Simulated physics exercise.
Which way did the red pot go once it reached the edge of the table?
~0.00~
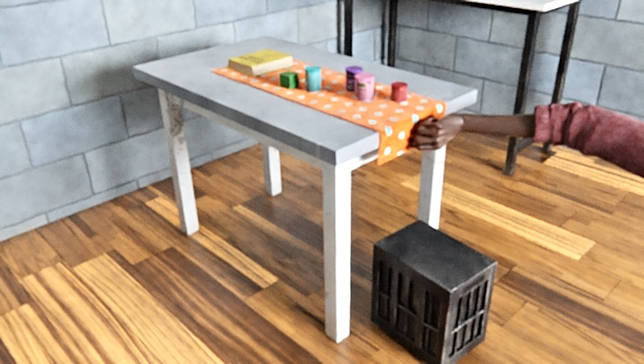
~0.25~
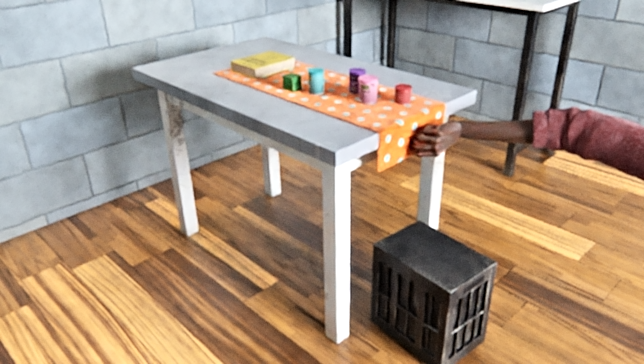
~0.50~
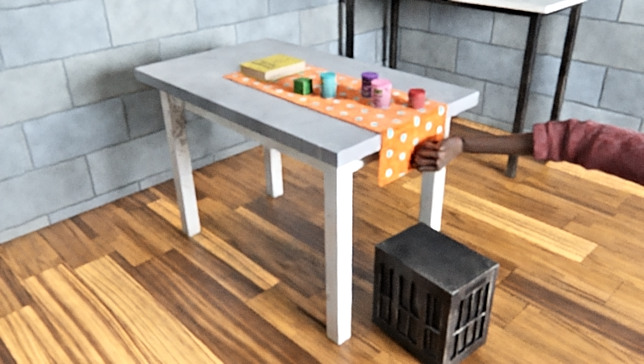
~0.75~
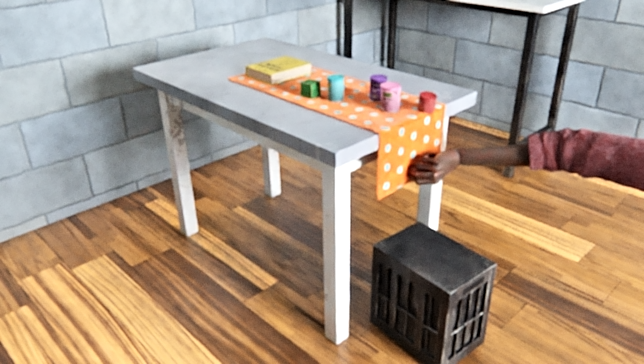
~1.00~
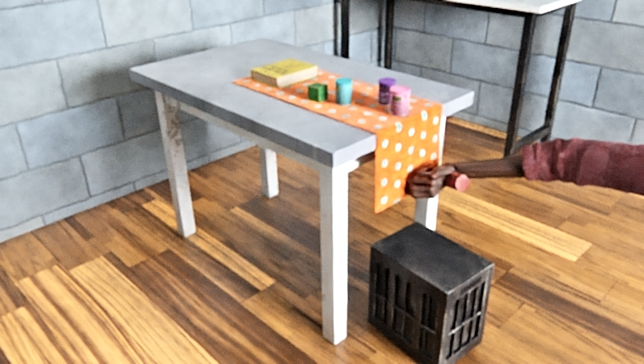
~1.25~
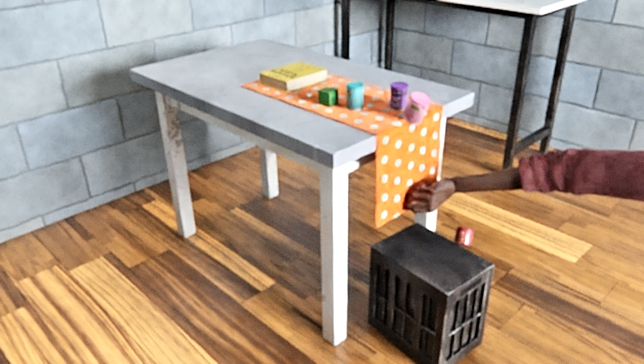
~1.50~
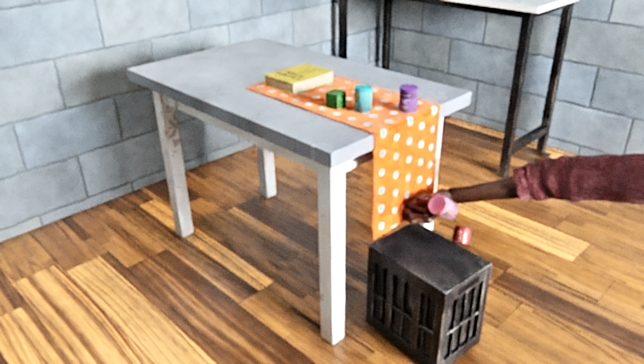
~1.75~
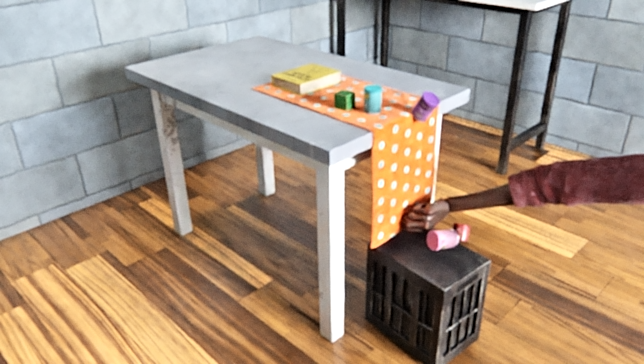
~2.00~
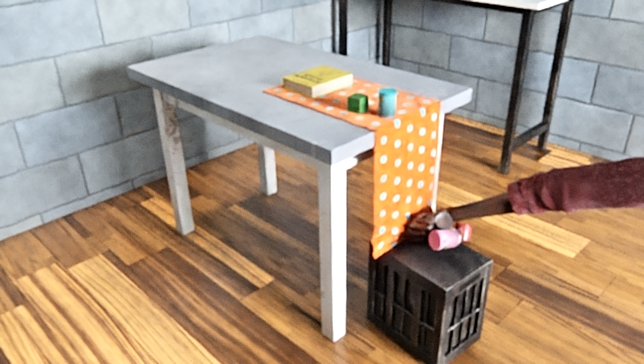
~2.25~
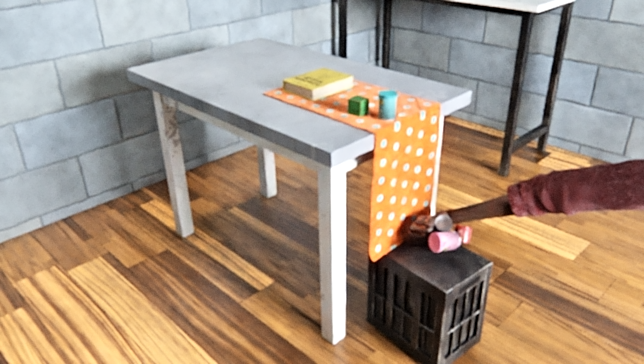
The red pot went down, dropping off the edge of the table toward the black crate below.
An orange polka-dot tablecloth was slowly pulled down over the edge of a gray table by a hand, and a red pot, a pink can and a purple can dropped off in turn, leaving the hem on the black crate.
